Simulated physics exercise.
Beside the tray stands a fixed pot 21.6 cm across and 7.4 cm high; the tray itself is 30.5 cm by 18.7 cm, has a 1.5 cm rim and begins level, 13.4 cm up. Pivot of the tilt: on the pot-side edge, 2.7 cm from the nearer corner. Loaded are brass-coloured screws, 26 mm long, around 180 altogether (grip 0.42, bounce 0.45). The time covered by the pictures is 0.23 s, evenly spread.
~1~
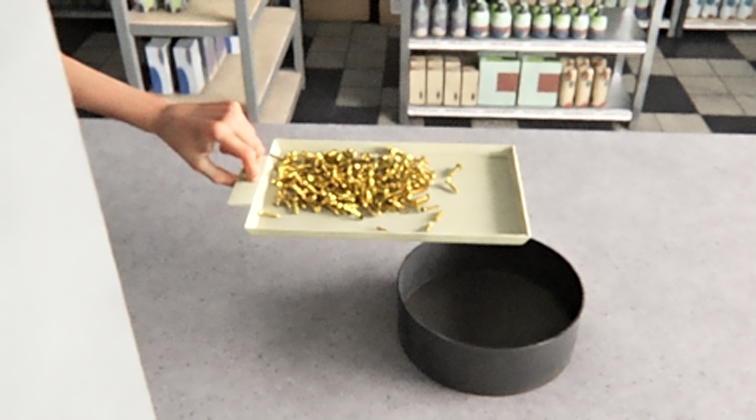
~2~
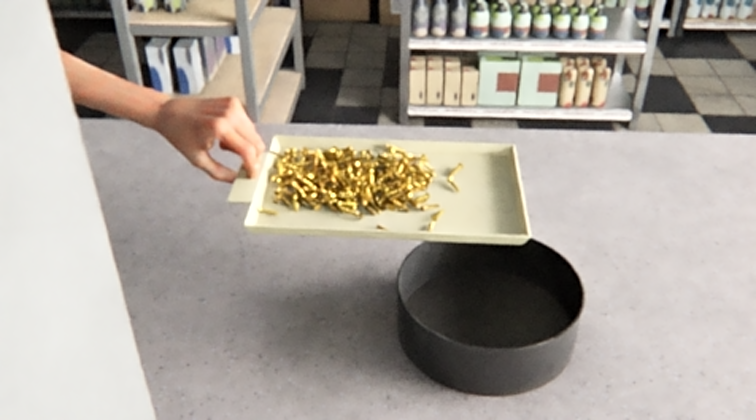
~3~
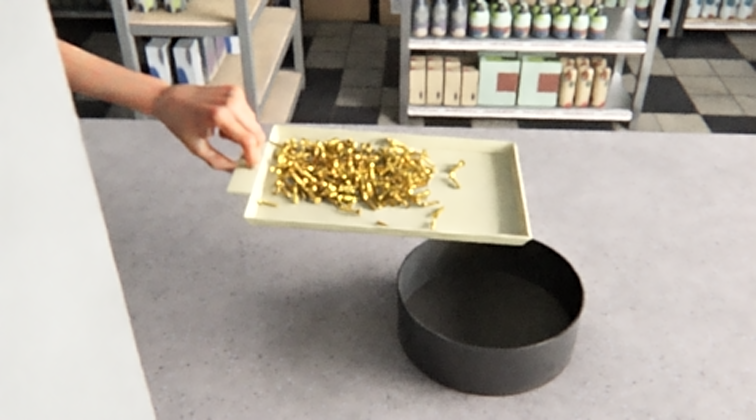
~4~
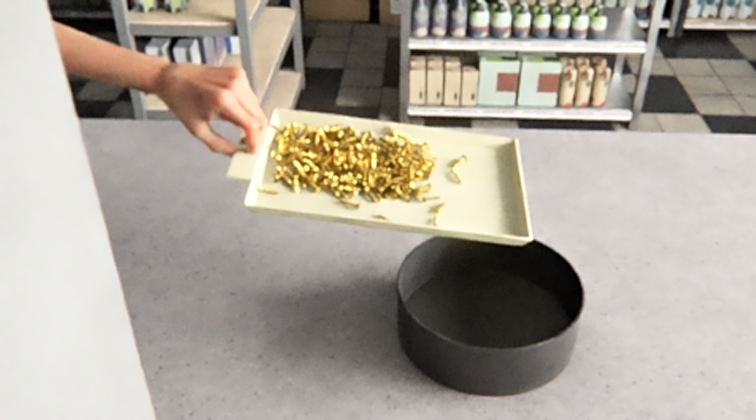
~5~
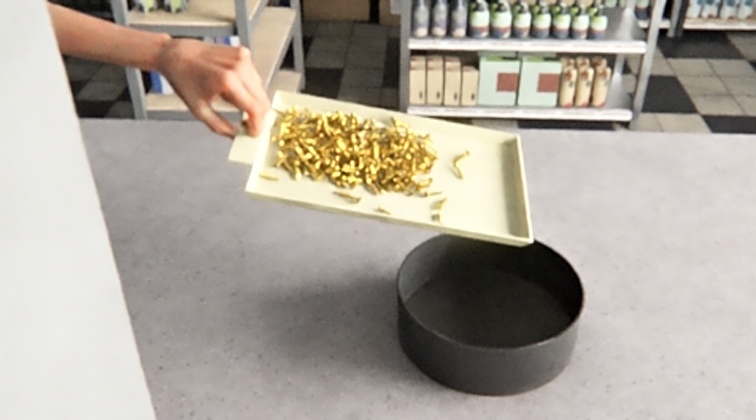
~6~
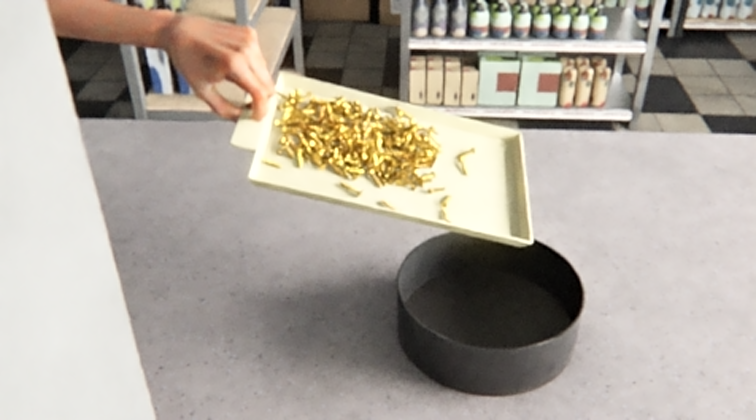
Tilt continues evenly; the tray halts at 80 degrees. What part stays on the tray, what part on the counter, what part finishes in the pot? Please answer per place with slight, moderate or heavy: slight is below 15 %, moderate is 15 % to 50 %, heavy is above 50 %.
Per place: Tray slight, counter moderate, pot heavy.
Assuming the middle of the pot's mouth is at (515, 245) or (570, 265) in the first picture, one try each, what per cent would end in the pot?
In order, about 35 and about 95 per cent.
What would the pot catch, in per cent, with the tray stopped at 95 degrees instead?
I'd put it at close to 70 per cent.
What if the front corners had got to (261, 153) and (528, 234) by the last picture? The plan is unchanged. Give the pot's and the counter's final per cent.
In the pot: 20 per cent; on the counter: 80 per cent.
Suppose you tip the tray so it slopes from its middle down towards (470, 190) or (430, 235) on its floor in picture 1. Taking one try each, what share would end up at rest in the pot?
That would be close to 10 per cent and then close to 85 per cent.
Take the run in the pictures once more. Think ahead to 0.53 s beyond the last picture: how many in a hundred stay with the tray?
Something like 45 percent, roughly.
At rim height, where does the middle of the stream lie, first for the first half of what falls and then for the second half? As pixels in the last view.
I'd mark about (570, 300) for the first half and about (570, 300) for the second.
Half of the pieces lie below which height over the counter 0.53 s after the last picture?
About 14 cm.
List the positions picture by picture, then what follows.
In the first frame, tray tilt 0 degrees, front corners at (251, 224) and (523, 233); middle of the pieces at (352, 181); pot at (490, 283).
In the second frame, tray tilt 1 degrees, front corners at (251, 222) and (524, 233); middle of the pieces at (352, 178).
In the third frame, tray tilt 4 degrees, front corners at (251, 214) and (524, 234), lowest corner right front; middle of the pieces at (352, 172).
In the fourth frame, tray tilt 8 degrees, front corners at (251, 201) and (525, 235), lowest corner right front; middle of the pieces at (353, 161).
In the fifth frame, tray tilt 12 degrees, front corners at (253, 187) and (526, 236), lowest corner right front; middle of the pieces at (355, 150).
In the sixth frame, tray tilt 17 degrees, front corners at (256, 174) and (526, 237), lowest corner right front; middle of the pieces at (359, 140); pot at (490, 283).
Then, 0.33 s after the last picture, tilt 48 degrees; the tray holds 100 %, the pot 0 %.
Then, 0.53 s after the last picture, tilt 69 degrees; the tray holds 45 %, the pot 10 %.
Then, 0.87 s after the last picture, tilt 80 degrees; the tray holds 0 %, the pot 70 %.
In the end, tray 0 %, counter 30 %, pot 70 %.
